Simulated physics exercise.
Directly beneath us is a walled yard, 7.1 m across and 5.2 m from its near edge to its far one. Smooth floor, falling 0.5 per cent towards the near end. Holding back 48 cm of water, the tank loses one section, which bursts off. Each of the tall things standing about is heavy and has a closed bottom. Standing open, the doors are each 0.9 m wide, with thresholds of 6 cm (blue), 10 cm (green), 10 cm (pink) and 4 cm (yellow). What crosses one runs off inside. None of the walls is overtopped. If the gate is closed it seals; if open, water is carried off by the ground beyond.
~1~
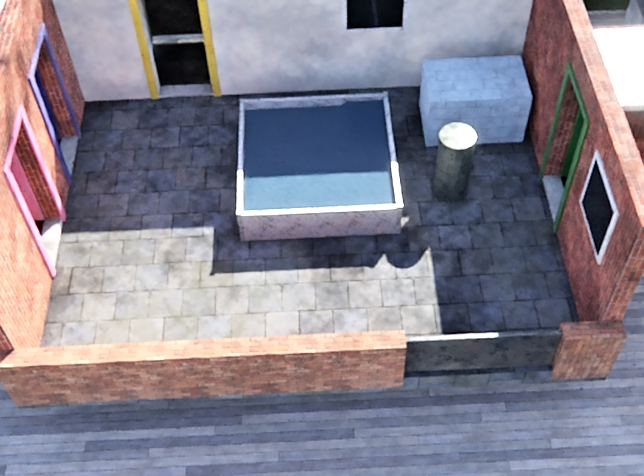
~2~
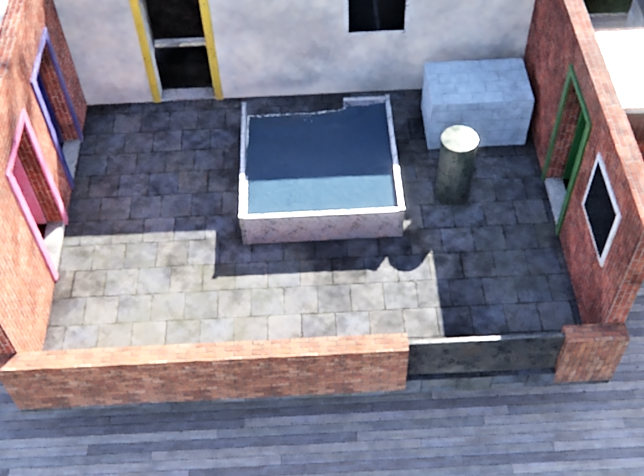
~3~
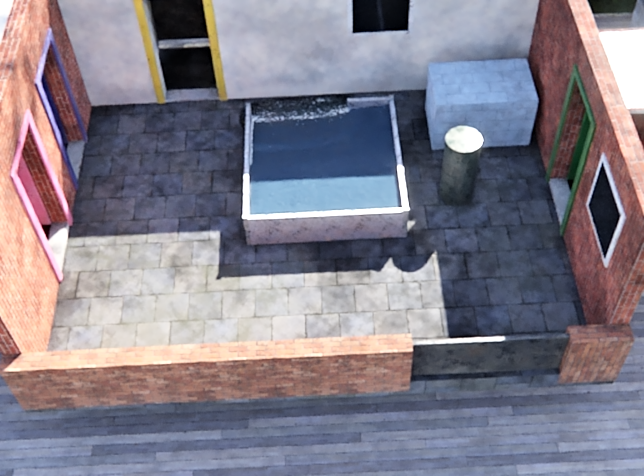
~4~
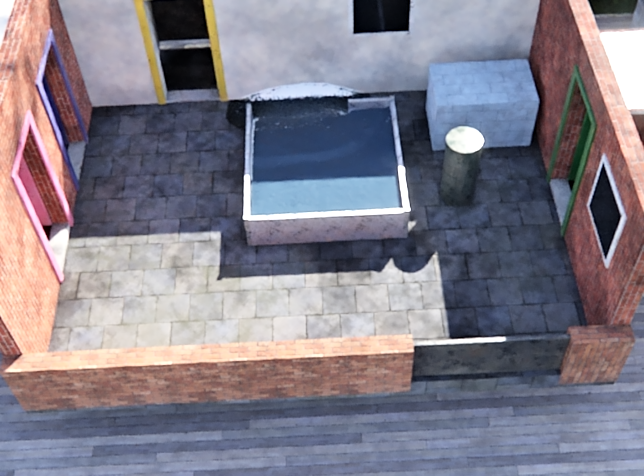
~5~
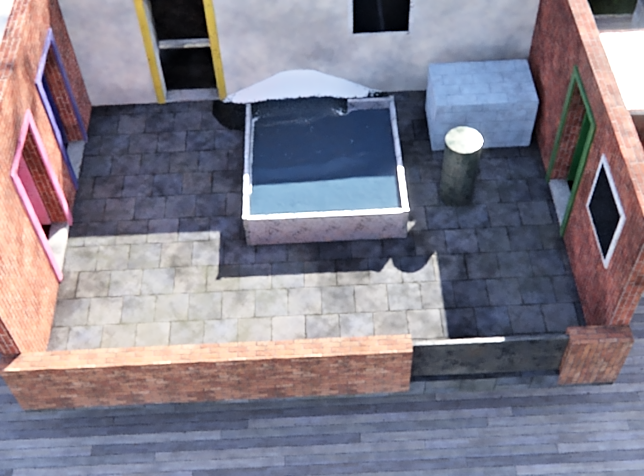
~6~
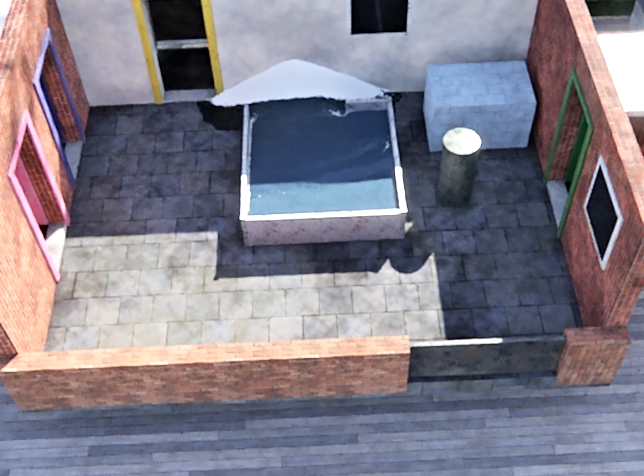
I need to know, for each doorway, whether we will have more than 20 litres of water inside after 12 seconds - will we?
Here is how it goes: The blue door, yes, more than that; the green door, no, not that much; the pink door, no, not that much; the yellow door, yes, more than that.
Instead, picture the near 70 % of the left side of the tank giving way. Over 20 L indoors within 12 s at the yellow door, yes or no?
Against that limit: Yellow short of it.
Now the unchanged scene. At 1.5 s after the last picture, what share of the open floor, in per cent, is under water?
Around 25 per cent.
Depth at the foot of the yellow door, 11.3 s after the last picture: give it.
Depth: Approx. 3.5 cm.
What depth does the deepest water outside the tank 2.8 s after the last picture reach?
I'd put it at close to 31 cm.
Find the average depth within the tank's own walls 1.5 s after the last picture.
Roughly 28 centimetres.
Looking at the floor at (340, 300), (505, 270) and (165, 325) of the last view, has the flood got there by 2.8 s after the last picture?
Point 1: Unreached; point 2: Unreached; point 3: Unreached.
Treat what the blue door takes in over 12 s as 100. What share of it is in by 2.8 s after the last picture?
I'd say close to 45 percent.
Then, 0.7 s after the last picture water covers 15 % of the floor and is deepest (39 cm) near (287, 101); blue door not reached, green door not reached, pink door not reached, yellow door 10 cm at the sill, 1 L in.
Then, 1.5 s after the last picture water covers 25 % of the floor and is deepest (36 cm) near (288, 109); blue door 14 cm at the sill, 4 L in, green door not reached, pink door not reached, yellow door 11 cm at the sill, 18 L in.
Then, 2.8 s after the last picture water covers 45 % of the floor and is deepest (31 cm) near (520, 98); blue door 15 cm at the sill, 55 L in, green door 3 cm at the sill, 0 L in, pink door 7 cm at the sill, 0 L in, yellow door 8 cm at the sill, 42 L in.
Then, 6.3 s after the last picture water covers 85 % of the floor and is deepest (16 cm) near (409, 103); blue door 10 cm at the sill, 108 L in, green door 2 cm at the sill, 0 L in, pink door 5 cm at the sill, 0 L in, yellow door 6 cm at the sill, 58 L in.
Then, 11.3 s after the last picture water covers 95 % of the floor and is deepest (12 cm) near (573, 359); blue door 6 cm at the sill, 124 L in, green door 3 cm at the sill, 0 L in, pink door 3 cm at the sill, 0 L in, yellow door 4 cm at the sill, 62 L in.
